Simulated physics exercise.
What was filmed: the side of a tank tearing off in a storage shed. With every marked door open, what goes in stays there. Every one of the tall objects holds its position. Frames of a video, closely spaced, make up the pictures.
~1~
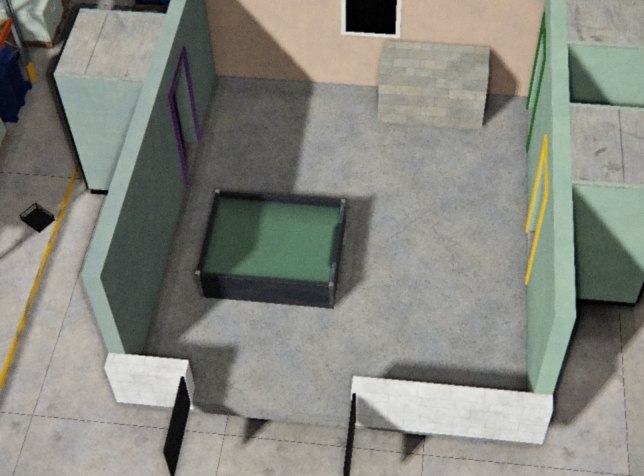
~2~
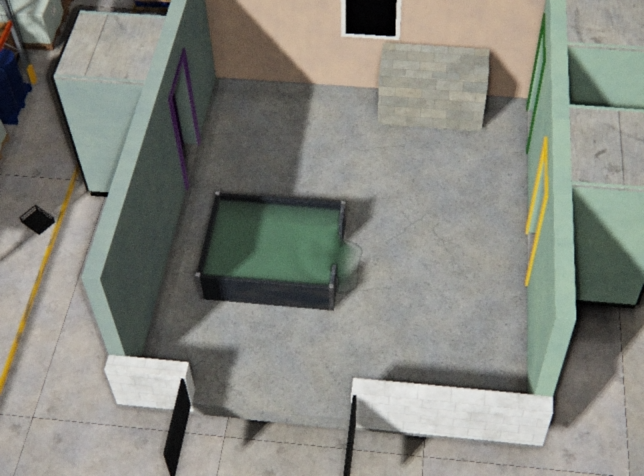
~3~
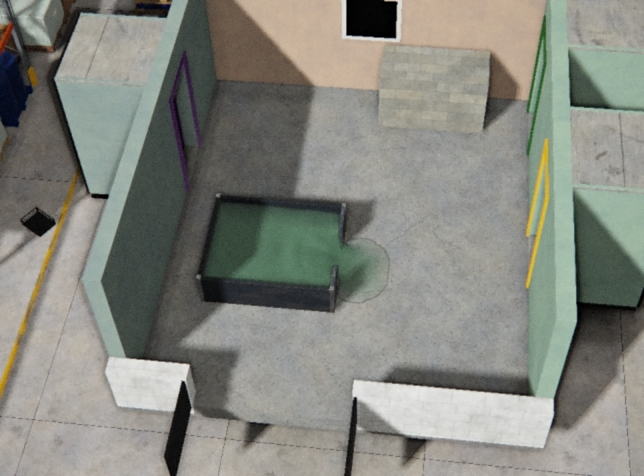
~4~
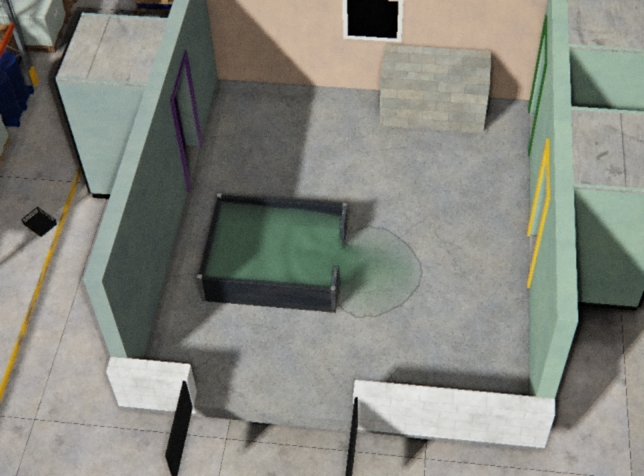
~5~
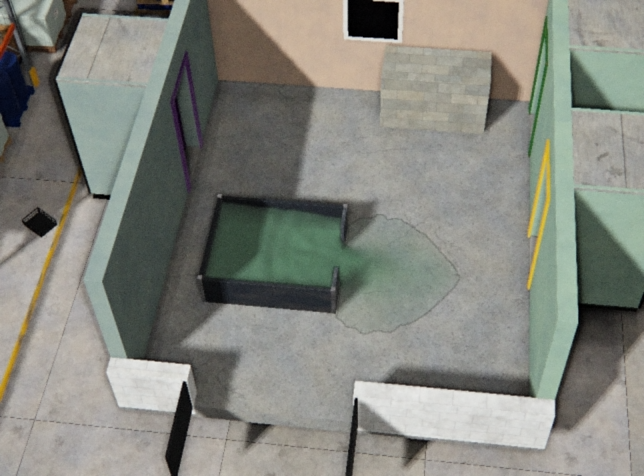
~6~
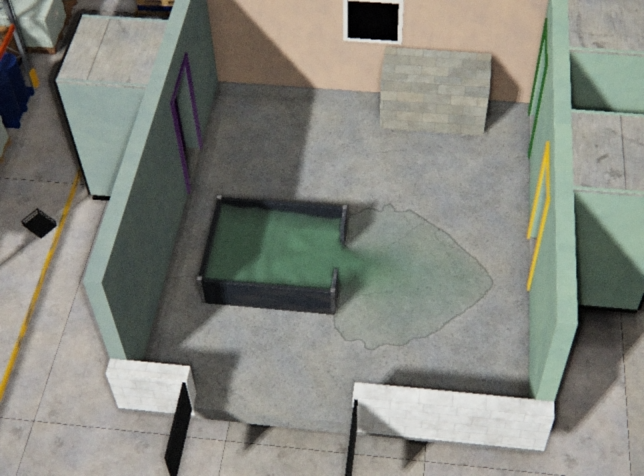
At first, an open tank of green water sits whole and still on the grey floor of a walled shed. Then its right side gives way, and water pours out through the gap, spreading rightward in a thin, widening, pale green sheet across the floor toward the yellow-framed wall.
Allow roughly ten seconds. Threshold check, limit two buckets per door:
The yellow door is going to be over the line. The green door is going to be over the line. The purple door is going to be at or under the line.
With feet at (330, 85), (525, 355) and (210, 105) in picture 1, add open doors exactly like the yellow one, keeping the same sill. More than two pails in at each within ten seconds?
Reading them off: Comes out lower, comes out higher, comes out lower.
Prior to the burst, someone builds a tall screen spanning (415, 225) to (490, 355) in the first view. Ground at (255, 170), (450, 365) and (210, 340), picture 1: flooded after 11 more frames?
Reading the points as listed, I get left untouched, then deluged, then left untouched.
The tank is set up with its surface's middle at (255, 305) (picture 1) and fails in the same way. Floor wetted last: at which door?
Answer: The purple door.
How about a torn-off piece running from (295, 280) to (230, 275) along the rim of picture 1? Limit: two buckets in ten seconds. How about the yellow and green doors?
The yellow door takes less; the green door lets less in.
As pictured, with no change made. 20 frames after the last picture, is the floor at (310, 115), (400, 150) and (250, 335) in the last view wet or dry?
Lab note, in the order given: Unwetted, unwetted, unwetted.
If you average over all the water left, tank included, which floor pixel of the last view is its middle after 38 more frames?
Point: (385, 269).
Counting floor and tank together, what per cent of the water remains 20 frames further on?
I make it around 94 per cent.
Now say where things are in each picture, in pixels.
In the first frame, the open tank at (273, 240) is whole and still.
In the second frame, the front is at (349, 245), out from the gap at (336, 259).
In the third frame, water pours out at (337, 263) and has run to (383, 259).
In the fourth frame, the front is at (417, 271), out from the gap at (338, 263).
In the fifth frame, water pours out at (338, 263) and has run to (452, 275).
In the sixth frame, water pours out at (337, 264) and has run to (483, 279).
A moment on, water covers 25 % of the floor; the yellow door under two buckets in, the green door not reached, the purple door not reached.
Next, water covers 35 % of the floor; the yellow door over two buckets in, the green door not reached, the purple door not reached.
Then, water covers 35 % of the floor; the yellow door far over two buckets in, the green door wet at the sill, nothing in, the purple door not reached.
Later, water covers 60 % of the floor; the yellow door far over two buckets in, the green door over two buckets in, the purple door not reached.
In the end, water covers 85 % of the floor; the yellow door far over two buckets in, the green door over two buckets in, the purple door not reached.
